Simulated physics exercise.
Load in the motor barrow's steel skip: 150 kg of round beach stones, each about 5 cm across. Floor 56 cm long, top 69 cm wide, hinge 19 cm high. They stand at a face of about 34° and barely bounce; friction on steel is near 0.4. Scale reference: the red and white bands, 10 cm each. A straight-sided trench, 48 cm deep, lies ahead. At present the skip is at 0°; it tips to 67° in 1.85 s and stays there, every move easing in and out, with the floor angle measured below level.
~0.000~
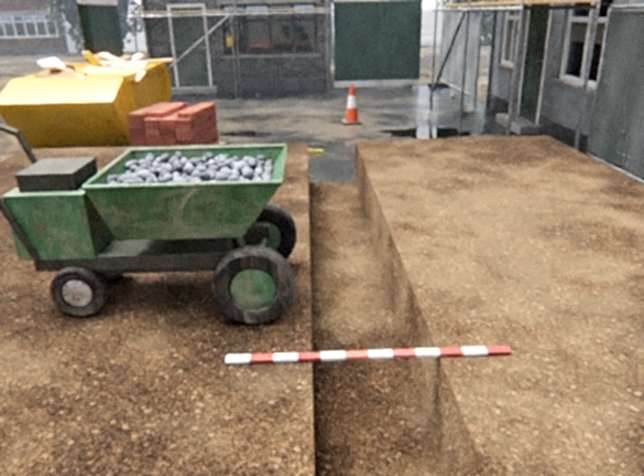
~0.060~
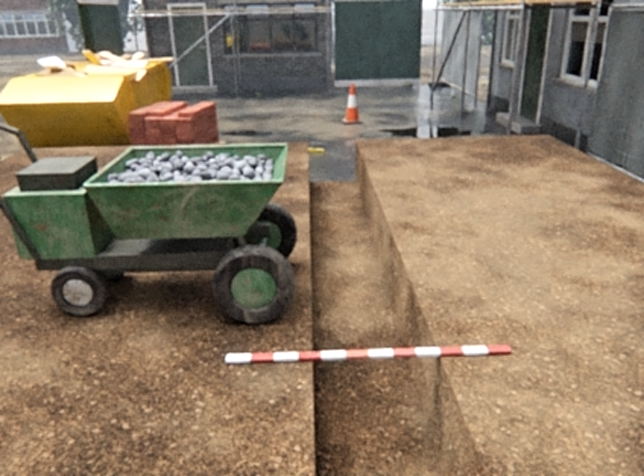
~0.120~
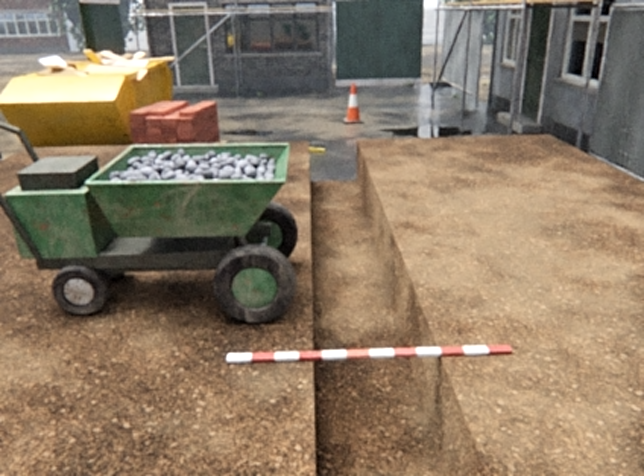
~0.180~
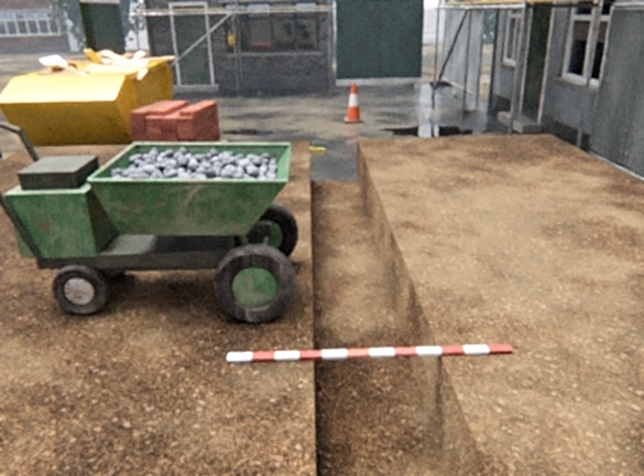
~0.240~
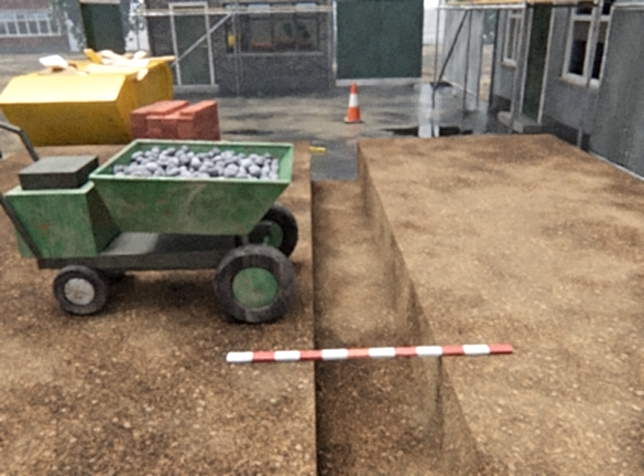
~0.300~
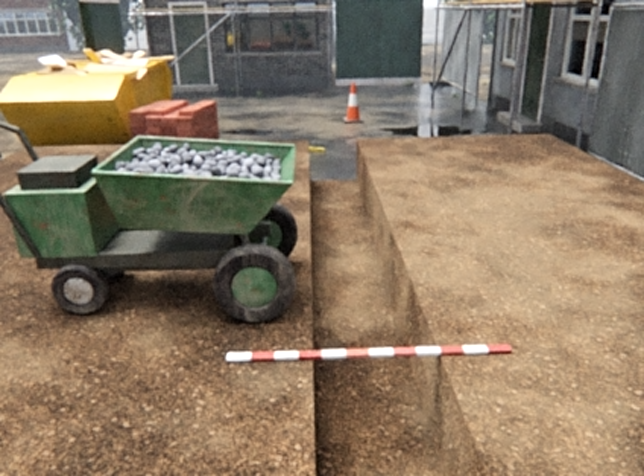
On a building site, a green motor barrow loaded with grey stones stands beside a straight-sided trench with a red and white pole across it. The wheels stay still while the skip tilts slightly forward, toward the right.
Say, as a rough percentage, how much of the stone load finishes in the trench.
Roughly 81 out of 100.
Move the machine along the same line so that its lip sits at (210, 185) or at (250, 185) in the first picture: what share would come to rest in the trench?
The first gives about 100 percent and the second about 100 percent.
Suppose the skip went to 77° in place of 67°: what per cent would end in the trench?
I'd guess some 80 in a hundred.
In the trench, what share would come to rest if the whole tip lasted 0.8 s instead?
Estimate: About 65 %.
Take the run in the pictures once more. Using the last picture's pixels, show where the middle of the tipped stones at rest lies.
(386, 349).
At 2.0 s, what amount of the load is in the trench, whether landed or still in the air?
40 per cent, give or take.
After 1.4 s the floor is at 57°; 98 % in the skip, 2 % in the trench; the foremost stones are at (378, 238).
After 2.0 s the floor is at 67°; 48 % in the skip, 40 % in the trench, 13 % past the trench; the foremost stones are at (479, 272).
After 2.3 s the floor is at 67°; 24 % in the skip, 58 % in the trench, 19 % past the trench; the foremost stones are at (548, 271).
After 4.2 s the floor is at 67°; 0 % in the skip, 81 % in the trench, 19 % past the trench; the foremost stones are at (578, 265).
